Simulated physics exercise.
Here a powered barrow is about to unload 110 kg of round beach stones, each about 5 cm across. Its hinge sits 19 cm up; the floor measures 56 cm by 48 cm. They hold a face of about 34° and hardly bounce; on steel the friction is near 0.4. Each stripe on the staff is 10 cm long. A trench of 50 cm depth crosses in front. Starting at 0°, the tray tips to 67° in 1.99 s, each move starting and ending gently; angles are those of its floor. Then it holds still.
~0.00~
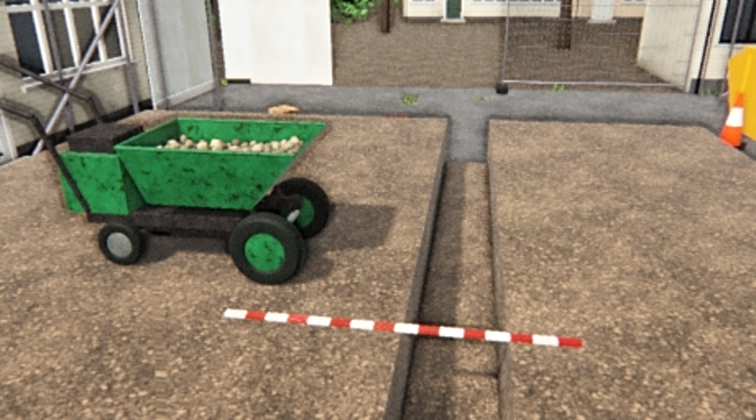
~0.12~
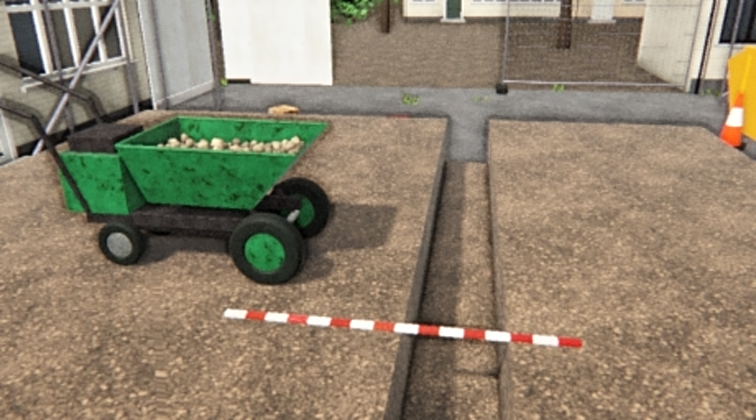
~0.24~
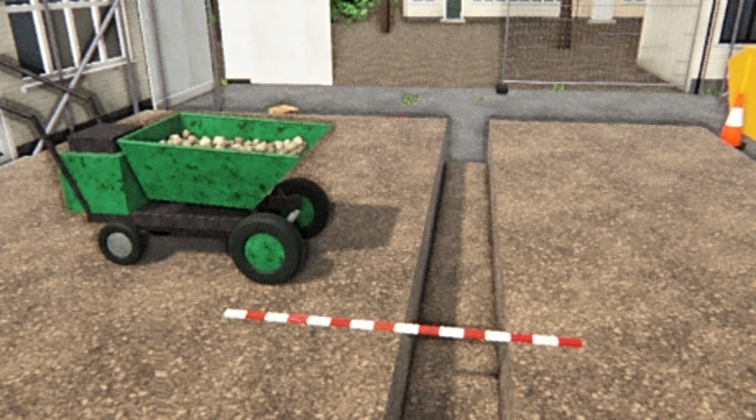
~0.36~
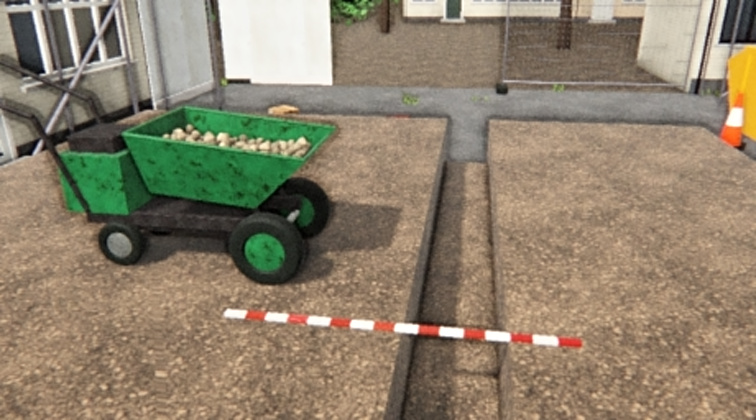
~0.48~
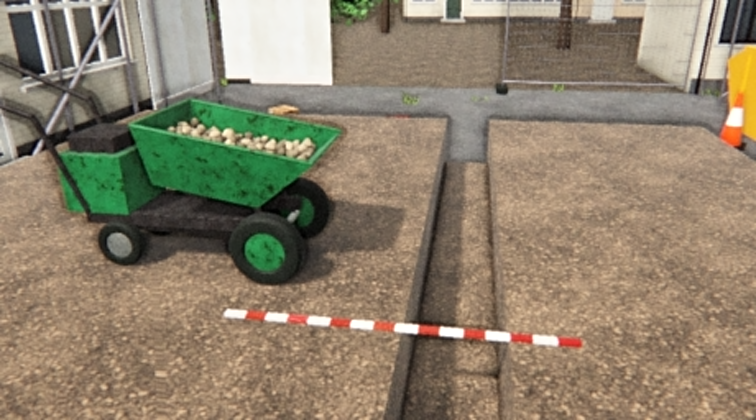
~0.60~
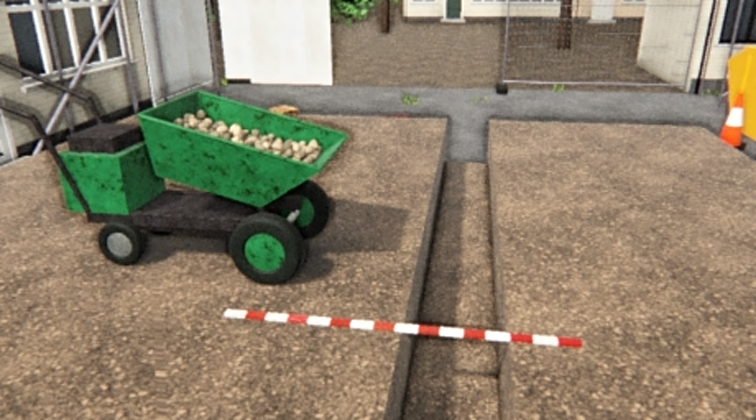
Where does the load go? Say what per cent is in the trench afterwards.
Some 87 per cent of it.
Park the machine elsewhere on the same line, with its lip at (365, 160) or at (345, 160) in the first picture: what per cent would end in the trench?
About 90 and 100 per cent.
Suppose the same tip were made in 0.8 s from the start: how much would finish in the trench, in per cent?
Then about 90 per cent.
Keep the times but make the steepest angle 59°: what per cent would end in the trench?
It would be near 70 per cent.
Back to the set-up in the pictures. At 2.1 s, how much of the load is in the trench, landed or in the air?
Some 40 per cent.
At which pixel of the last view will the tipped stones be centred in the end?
Their middle is at about (456, 338).
After 1.5 s the floor is at 56°; 100 % in the tray; the foremost stones are at (383, 217).
After 2.1 s the floor is at 67°; 41 % in the tray, 18 % short of the trench, 41 % in the trench; the foremost stones are at (493, 346).
After 2.4 s the floor is at 67°; 15 % in the tray, 19 % short of the trench, 66 % in the trench; the foremost stones are at (493, 334).
After 4.4 s the floor is at 67°; 0 % in the tray, 13 % short of the trench, 87 % in the trench; the foremost stones are at (493, 317).
